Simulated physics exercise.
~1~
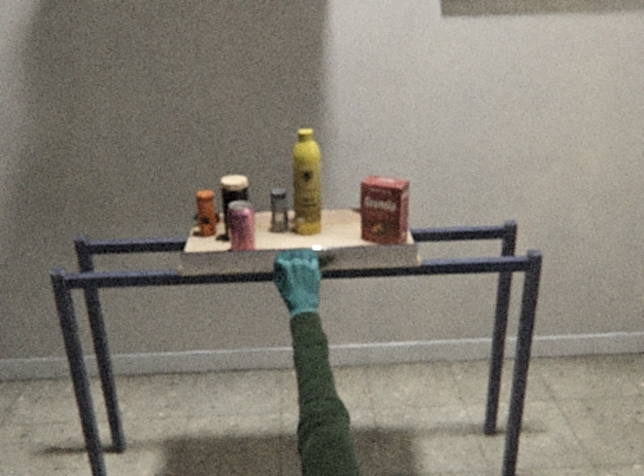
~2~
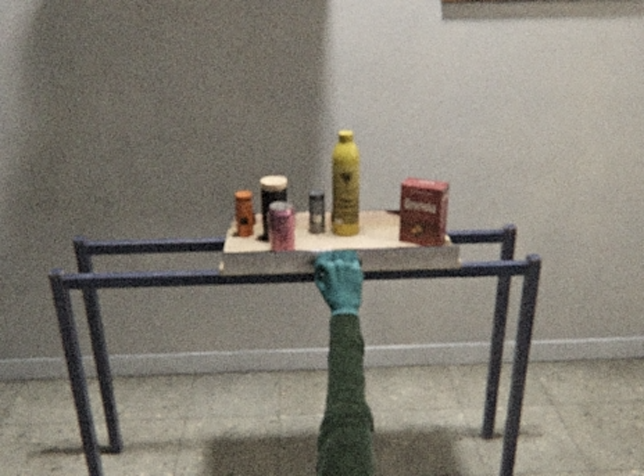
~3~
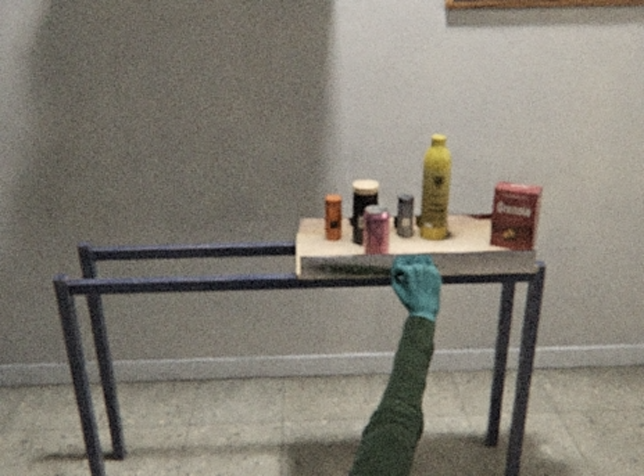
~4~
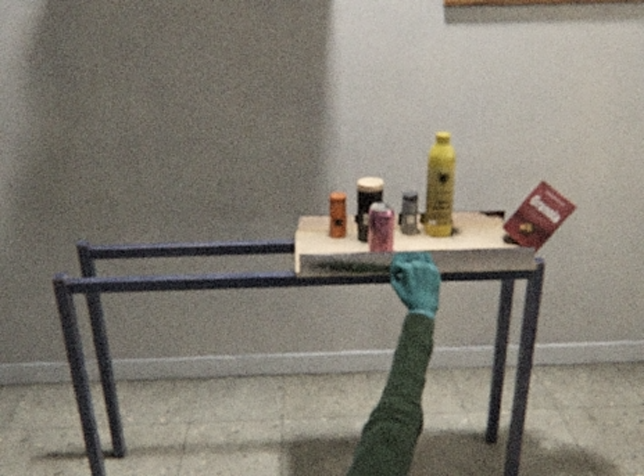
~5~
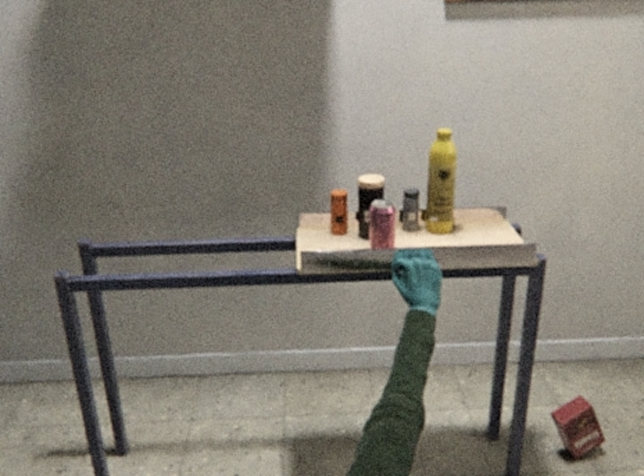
A gloved hand sliding a tray of containers right along blue rails, the red packet toppling off the end onto the floor.
